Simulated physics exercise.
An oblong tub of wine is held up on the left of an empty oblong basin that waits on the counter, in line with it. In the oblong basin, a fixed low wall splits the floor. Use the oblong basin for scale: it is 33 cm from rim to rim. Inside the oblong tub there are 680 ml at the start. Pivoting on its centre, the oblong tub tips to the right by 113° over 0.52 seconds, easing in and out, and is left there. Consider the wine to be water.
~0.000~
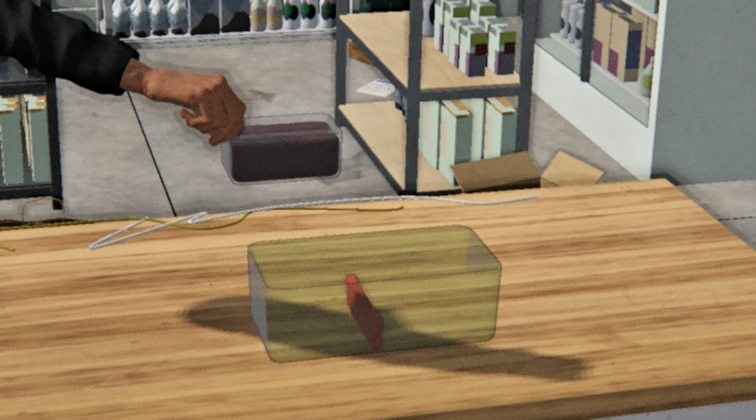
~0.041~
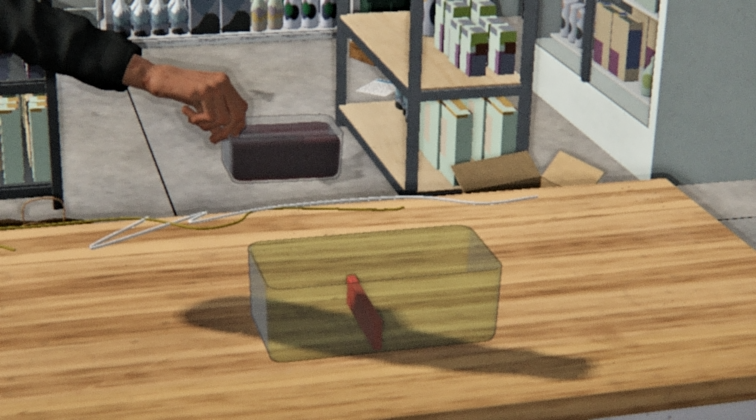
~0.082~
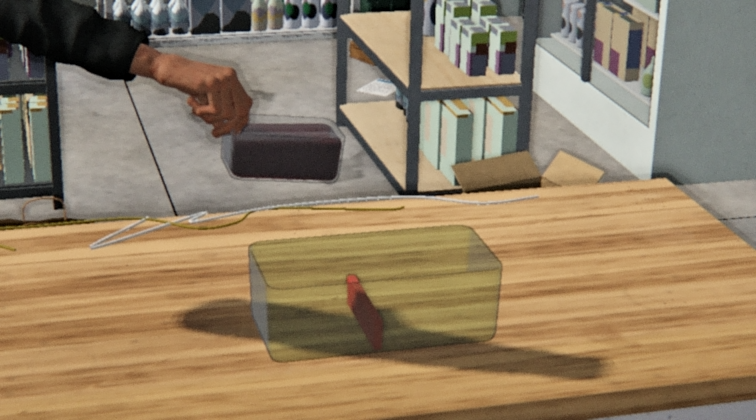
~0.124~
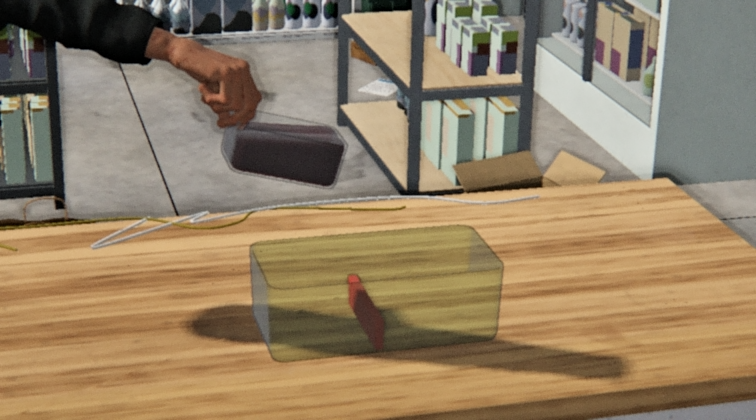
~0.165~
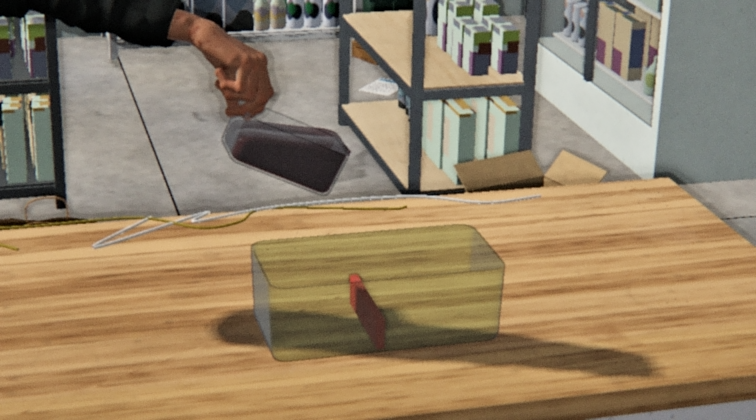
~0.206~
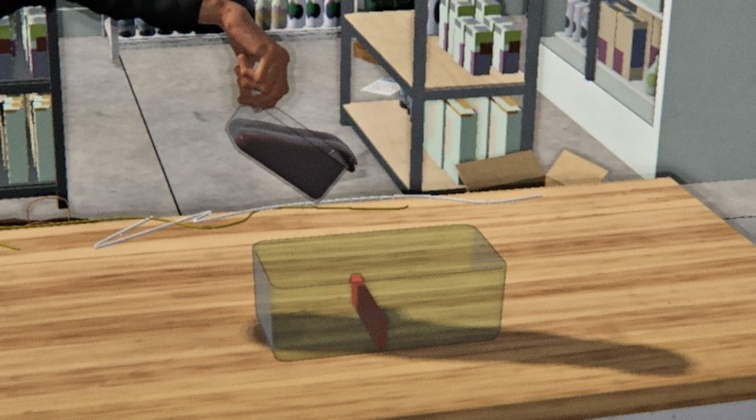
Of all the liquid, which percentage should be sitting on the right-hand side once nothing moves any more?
Around 62 per cent should be sitting there.
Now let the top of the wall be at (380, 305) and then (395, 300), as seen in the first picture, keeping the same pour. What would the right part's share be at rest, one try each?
It comes to 35 per cent, and then 10 per cent.
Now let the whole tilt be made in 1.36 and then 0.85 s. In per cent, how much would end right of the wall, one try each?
The first try gives around 75 percent, the second around 70 percent.
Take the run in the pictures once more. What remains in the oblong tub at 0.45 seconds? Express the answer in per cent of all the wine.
I'd put it near 10 percent.
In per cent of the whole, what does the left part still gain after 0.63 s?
About 9 percent.
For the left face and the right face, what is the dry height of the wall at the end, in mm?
On the left it's about 36 mm; on the right, about 30 mm.
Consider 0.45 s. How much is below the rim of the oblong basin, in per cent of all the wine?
Fraction in basin: Approx. 44%.
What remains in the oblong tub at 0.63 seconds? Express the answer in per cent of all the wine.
Around 1 in a hundred.
By 0.45 s the tilt is 108° and 10 per cent is still to pour, 4 is left of the wall and 41 right of it.
By 0.63 s the tilt is 113° and 1 per cent is still to pour, 27 is left of the wall and 63 right of it.
By 0.82 s the tilt is 113° and 0 per cent is still to pour, 35 is left of the wall and 61 right of it.
By 1.02 s the tilt is 113° and 0 per cent is still to pour, 36 is left of the wall and 62 right of it.
At rest 36 per cent lies left of the wall, 62 right of it and 2 outside.
